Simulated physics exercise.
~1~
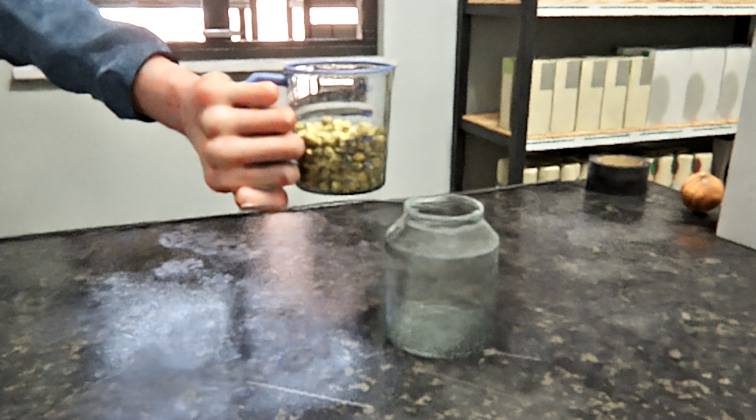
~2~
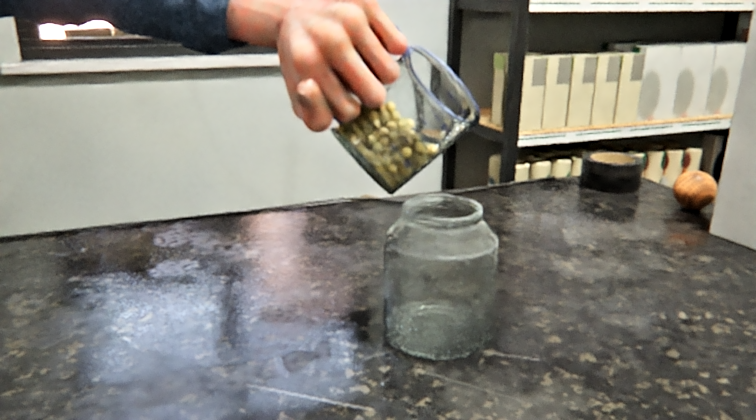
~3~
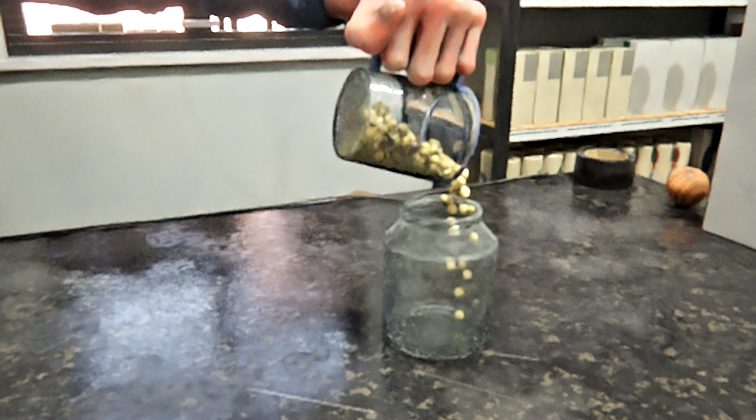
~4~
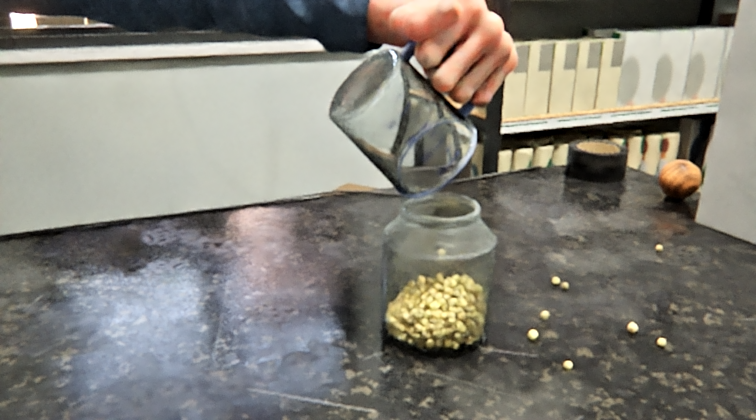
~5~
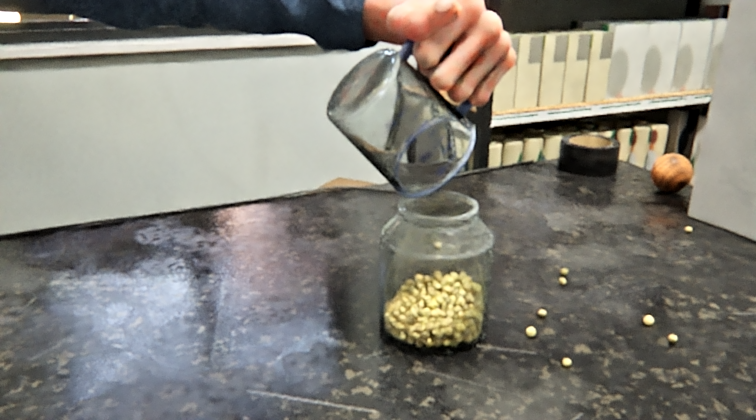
A hand in a dark blue sleeve reaches in from the upper left, holding a clear glass cup with a blue rim, partly filled with pale yellow-green soya beans. Below it, an open glass jar stands empty on a dark speckled tabletop, seen from the front, with shelves of pale boxes and a round brown object behind. The hand moves right and tilts the cup over the jar. Beans stream from the lip into the opening as the tilt steepens. The cup ends tipped and empty, most beans heaped in the jar and a few scattered on the table to the right.
